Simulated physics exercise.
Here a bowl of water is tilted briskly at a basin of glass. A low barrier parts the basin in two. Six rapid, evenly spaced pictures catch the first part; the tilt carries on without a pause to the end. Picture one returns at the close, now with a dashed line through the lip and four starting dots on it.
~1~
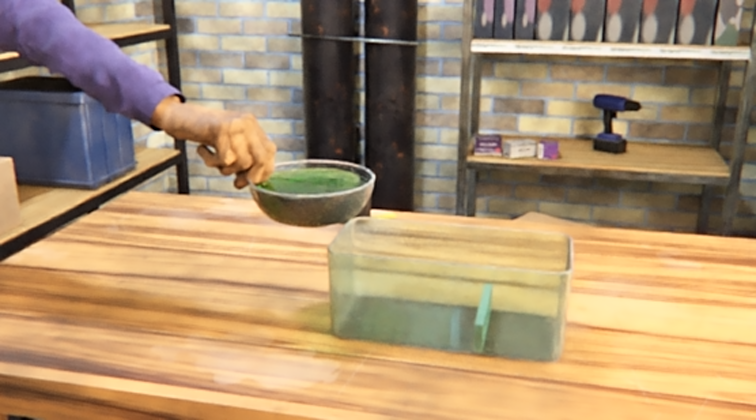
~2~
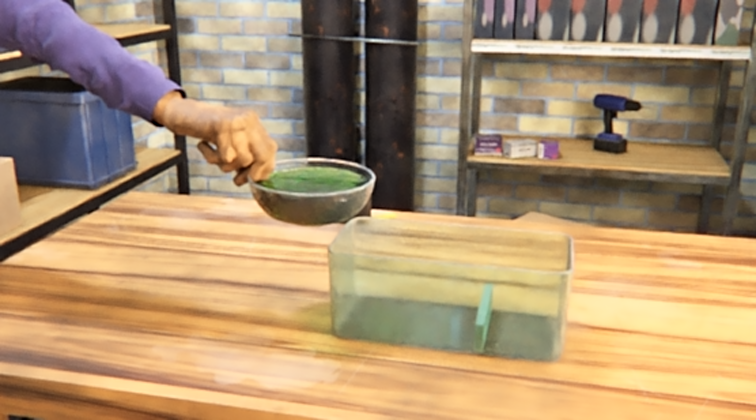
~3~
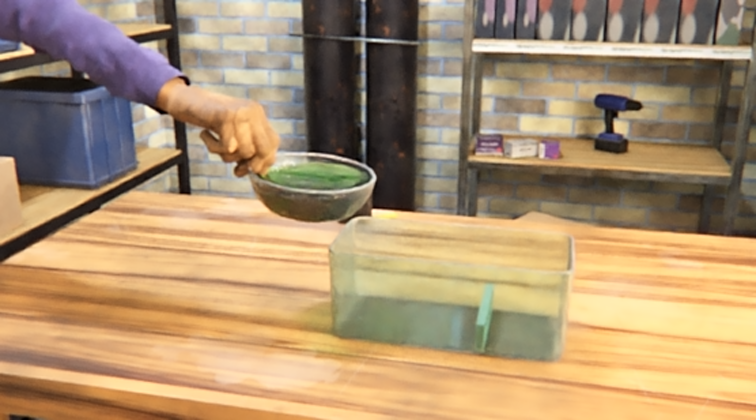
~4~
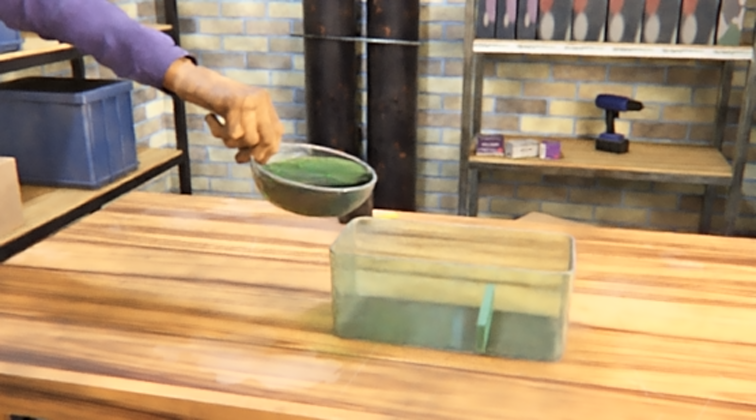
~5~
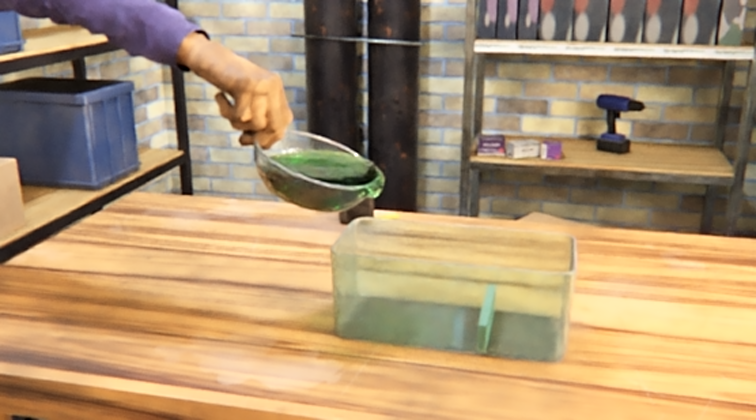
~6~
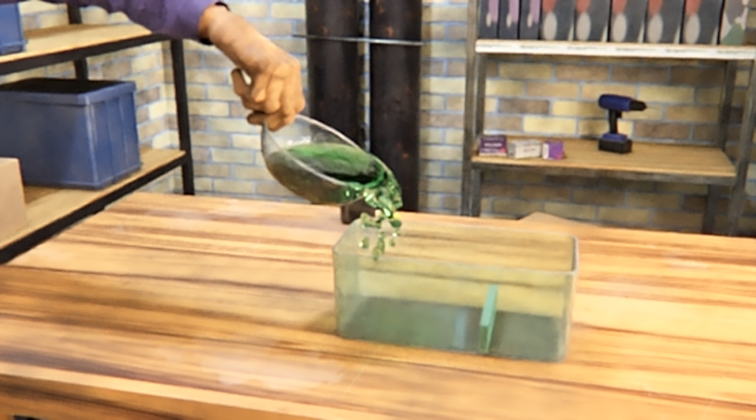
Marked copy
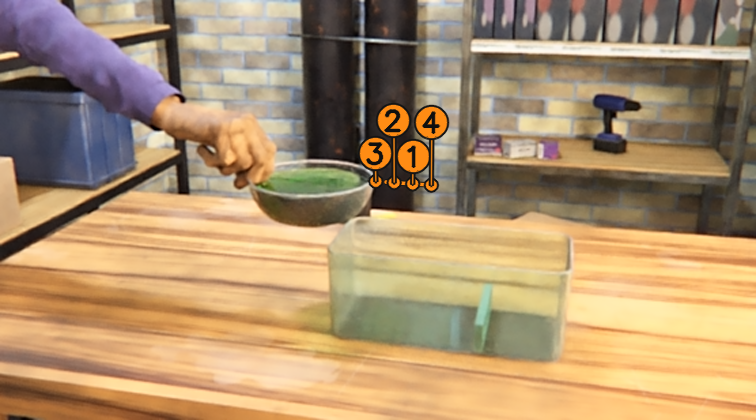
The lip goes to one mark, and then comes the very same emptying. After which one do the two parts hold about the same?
The best place is 1.
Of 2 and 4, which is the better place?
4.
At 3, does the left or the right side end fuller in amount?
The left one.
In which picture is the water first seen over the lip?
Picture 4.
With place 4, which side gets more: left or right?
More ends on the right.
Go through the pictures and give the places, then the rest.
The first frame shows upright, lip at (370, 180); basin from (332, 333) to (562, 360); top of the wall at (484, 302); nothing has left yet.
The second frame shows upright, lip at (370, 180); nothing has left yet.
The third frame shows tipped about 5°, lip at (371, 180); nothing has left yet.
The fourth frame shows tipped about 12°, lip at (372, 181); water is over the lip, down to (366, 179).
The fifth frame shows tipped about 20°, lip at (373, 181); water is over the lip, down to (377, 192).
The sixth frame shows tipped about 30°, lip at (375, 181); water is over the lip, down to (394, 237).
On the marked copy, 1 at (412, 183); 2 at (394, 182); 3 at (375, 181); 4 at (431, 185).
If 1 is chosen, about 50 % ends left of the wall and 50 % right of it.
If 2 is chosen, about 85 % ends left of the wall and 14 % right of it.
If 3 is chosen, about 90 % ends left of the wall and 10 % right of it.
If 4 is chosen, about 30 % ends left of the wall and 70 % right of it.
